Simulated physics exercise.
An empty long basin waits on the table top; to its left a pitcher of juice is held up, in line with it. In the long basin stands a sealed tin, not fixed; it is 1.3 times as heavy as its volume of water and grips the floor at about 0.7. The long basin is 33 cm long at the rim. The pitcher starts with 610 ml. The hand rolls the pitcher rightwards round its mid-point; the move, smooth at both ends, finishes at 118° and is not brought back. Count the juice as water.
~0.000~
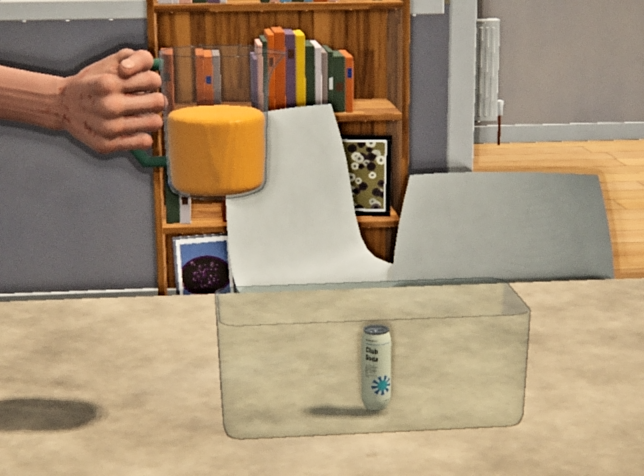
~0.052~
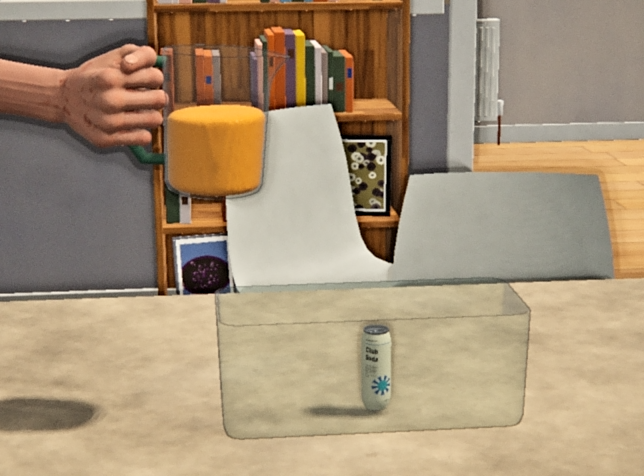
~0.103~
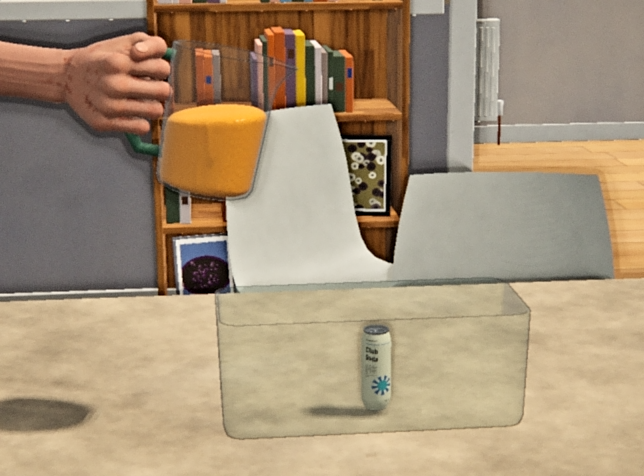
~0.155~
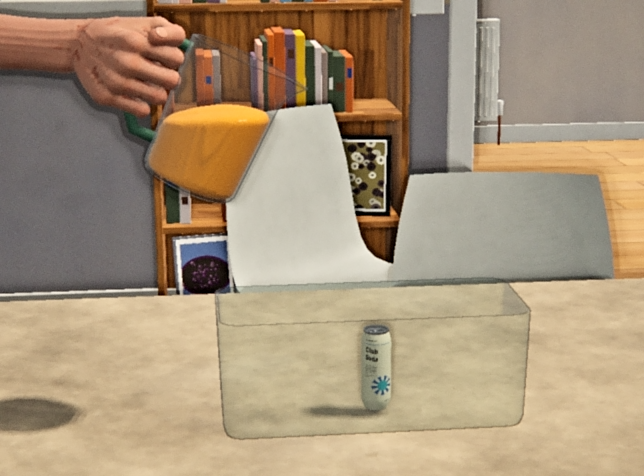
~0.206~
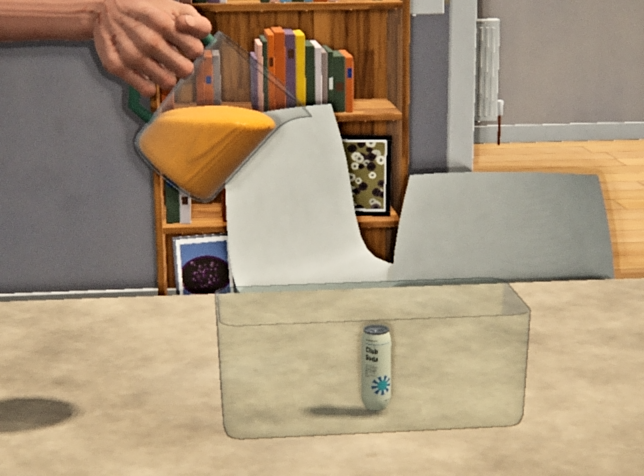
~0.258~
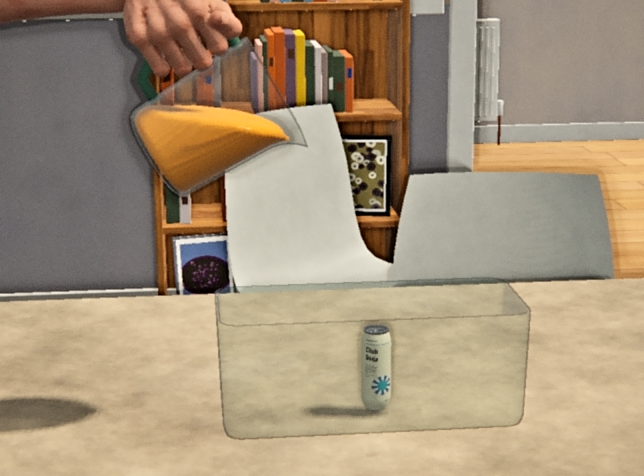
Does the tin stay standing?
It topples.
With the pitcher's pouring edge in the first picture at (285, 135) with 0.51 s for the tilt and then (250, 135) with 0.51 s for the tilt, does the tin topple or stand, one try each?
First it remains upright; then it remains upright.
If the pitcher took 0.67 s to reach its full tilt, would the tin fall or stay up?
The tin stays up.
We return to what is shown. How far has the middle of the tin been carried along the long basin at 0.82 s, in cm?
About 5 cm.
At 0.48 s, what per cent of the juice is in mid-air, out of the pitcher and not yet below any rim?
Near 38 in a hundred.
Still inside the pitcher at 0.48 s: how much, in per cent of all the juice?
Some 52 per cent.
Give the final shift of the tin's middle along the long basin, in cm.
About 9.5 cm.
Then, 0.48 s in, the tilt is 117° and 53 per cent is still to pour; the tin stands where it began.
Then, 0.65 s in, the tilt is 118° and 8 per cent is still to pour; the tin stands 1 cm from where it began.
Then, 0.82 s in, the tilt is 118° and 0 per cent is still to pour; the tin leans 17°.
Then, 1.01 s in, the tilt is 118° and 0 per cent is still to pour; the tin lies on its side.
Finally, the tin lies on its side.
